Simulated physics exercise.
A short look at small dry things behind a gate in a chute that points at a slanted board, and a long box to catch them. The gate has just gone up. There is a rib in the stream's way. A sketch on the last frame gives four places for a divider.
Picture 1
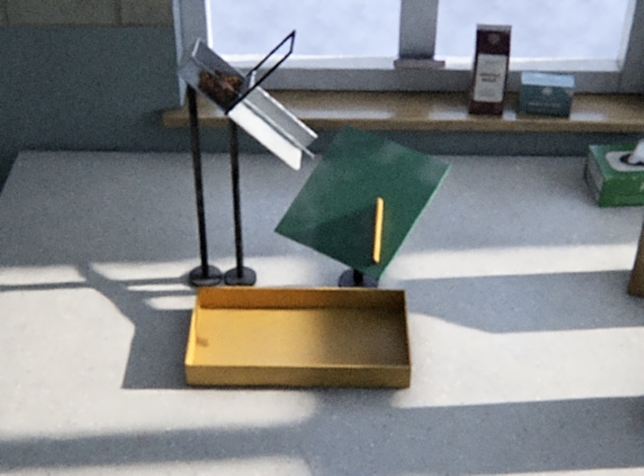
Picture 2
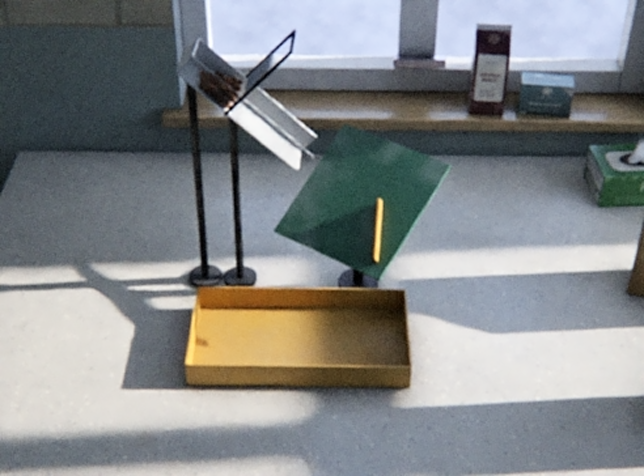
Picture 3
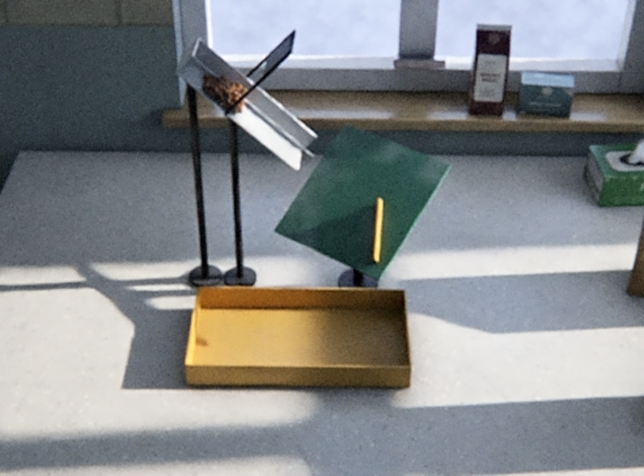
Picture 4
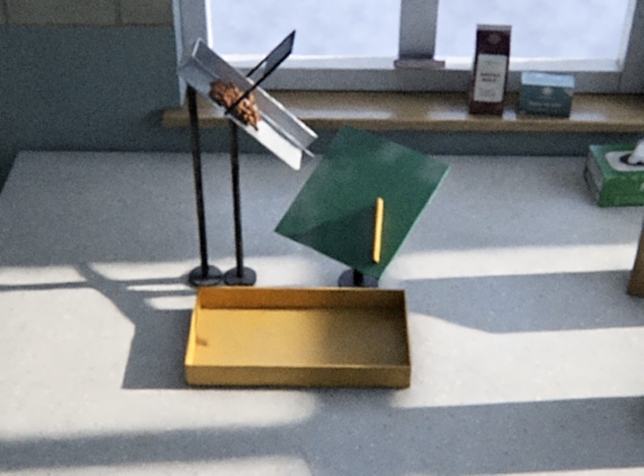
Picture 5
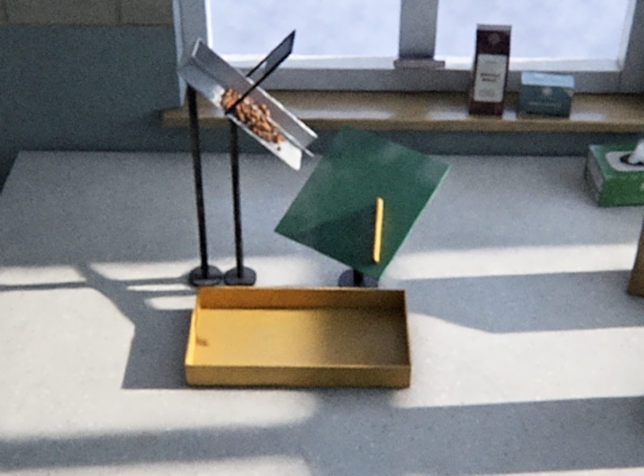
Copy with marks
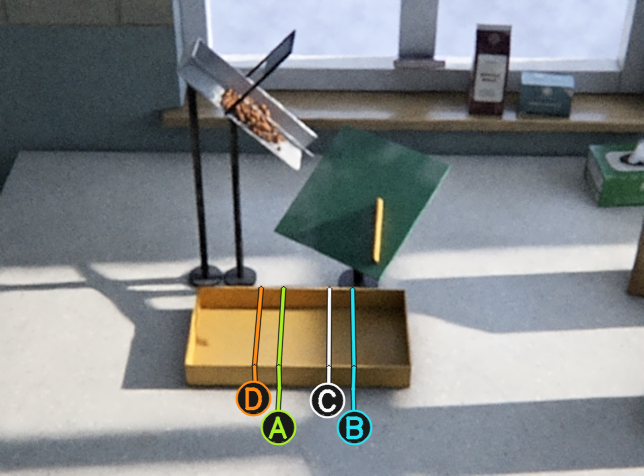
In this clip, a raised gate leaves small brown pieces free in a tilted metal chute above a green slanted board with a yellow rib, and they slide down to the right, spreading along the chute above an empty yellow box.
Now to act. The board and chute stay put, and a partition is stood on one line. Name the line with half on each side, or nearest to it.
The best line is C.
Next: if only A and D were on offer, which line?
Here it is line A.
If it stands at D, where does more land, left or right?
The right side.
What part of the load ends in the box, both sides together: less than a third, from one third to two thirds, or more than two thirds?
About that: More than two thirds.
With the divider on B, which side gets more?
Left.
On the marked copy, line A crosses the front rim at (278, 365); line B crosses the front rim at (353, 366); line C crosses the front rim at (328, 366); line D crosses the front rim at (254, 365).
For line A, of what is caught, about a quarter on the left of the divider, most on the right.
For line B, of what is caught, most on the left of the divider, about a quarter on the right.
For line C, of what is caught, about half on the left of the divider, about half on the right.
For line D, of what is caught, a small part on the left of the divider, nearly all on the right.
